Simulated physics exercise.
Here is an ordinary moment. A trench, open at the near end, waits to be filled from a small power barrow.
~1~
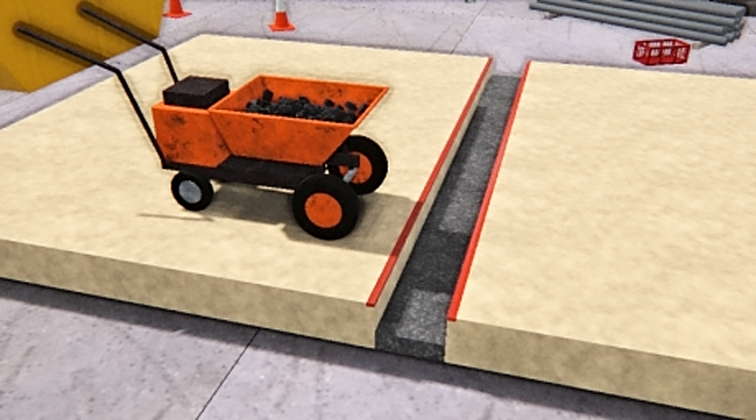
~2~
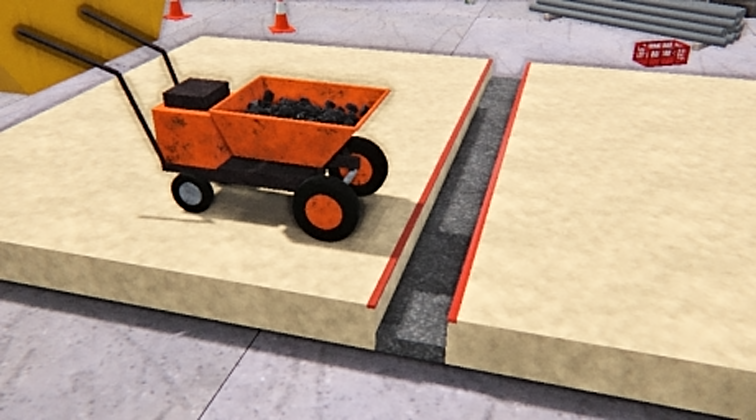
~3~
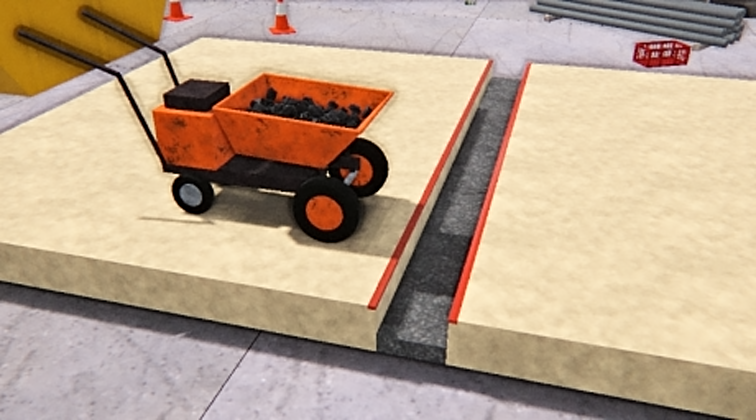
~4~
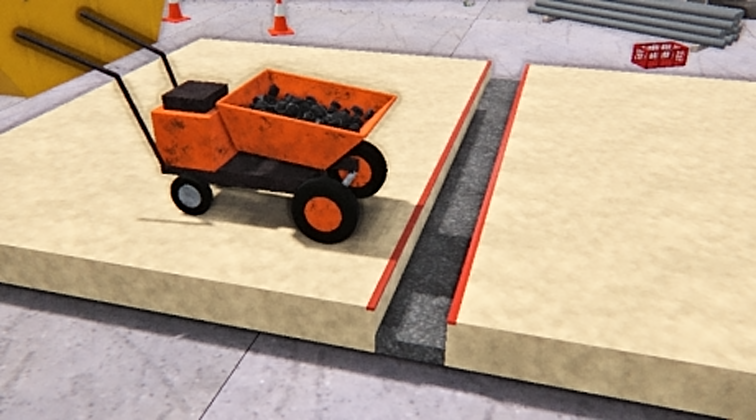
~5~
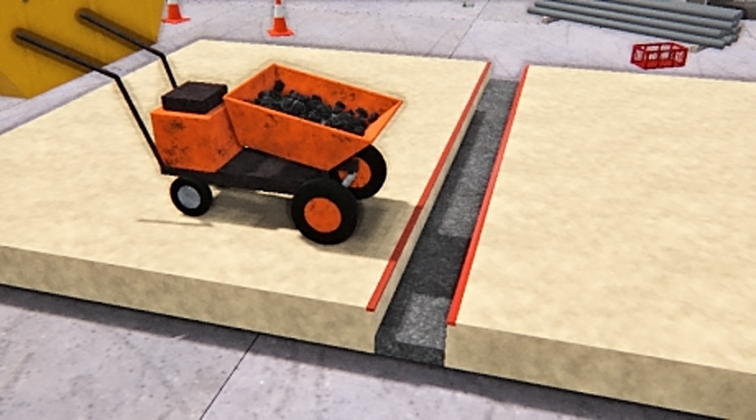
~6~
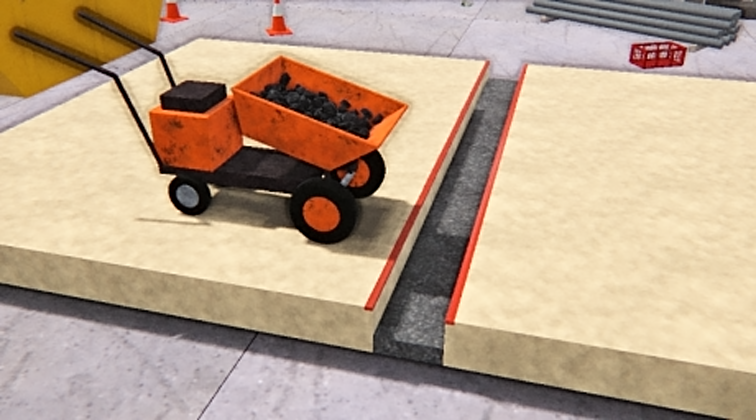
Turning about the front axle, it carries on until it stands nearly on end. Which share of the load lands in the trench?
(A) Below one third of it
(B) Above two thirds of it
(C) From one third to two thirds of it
Answer: B.
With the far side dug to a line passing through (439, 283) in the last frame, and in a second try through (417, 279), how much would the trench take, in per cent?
The share would be 60 % first and 10 % second.
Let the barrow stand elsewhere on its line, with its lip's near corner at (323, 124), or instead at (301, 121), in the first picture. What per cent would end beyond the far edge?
The first gives close to 0 per cent and the second 0 per cent.
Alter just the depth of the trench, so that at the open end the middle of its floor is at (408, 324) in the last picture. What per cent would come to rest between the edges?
Around 70 per cent.
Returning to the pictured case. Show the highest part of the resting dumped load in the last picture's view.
Peak at rest, last frame: Around (466, 228).
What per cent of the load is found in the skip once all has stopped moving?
0 per cent or so.
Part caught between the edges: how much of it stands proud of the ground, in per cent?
About 5 %.
Shortly afterwards, skip tipped steeply; the whole lot in the skip.
Next, skip tipped right over; the bulk in the skip; near a quarter in or heaped over the trench; only a few beyond it.
Some moments later, skip tipped right over; only a few in the skip; the bulk in or heaped over the trench; a little beyond it.
In the end, skip tipped right over; all but a few in or heaped over the trench; a little beyond it.
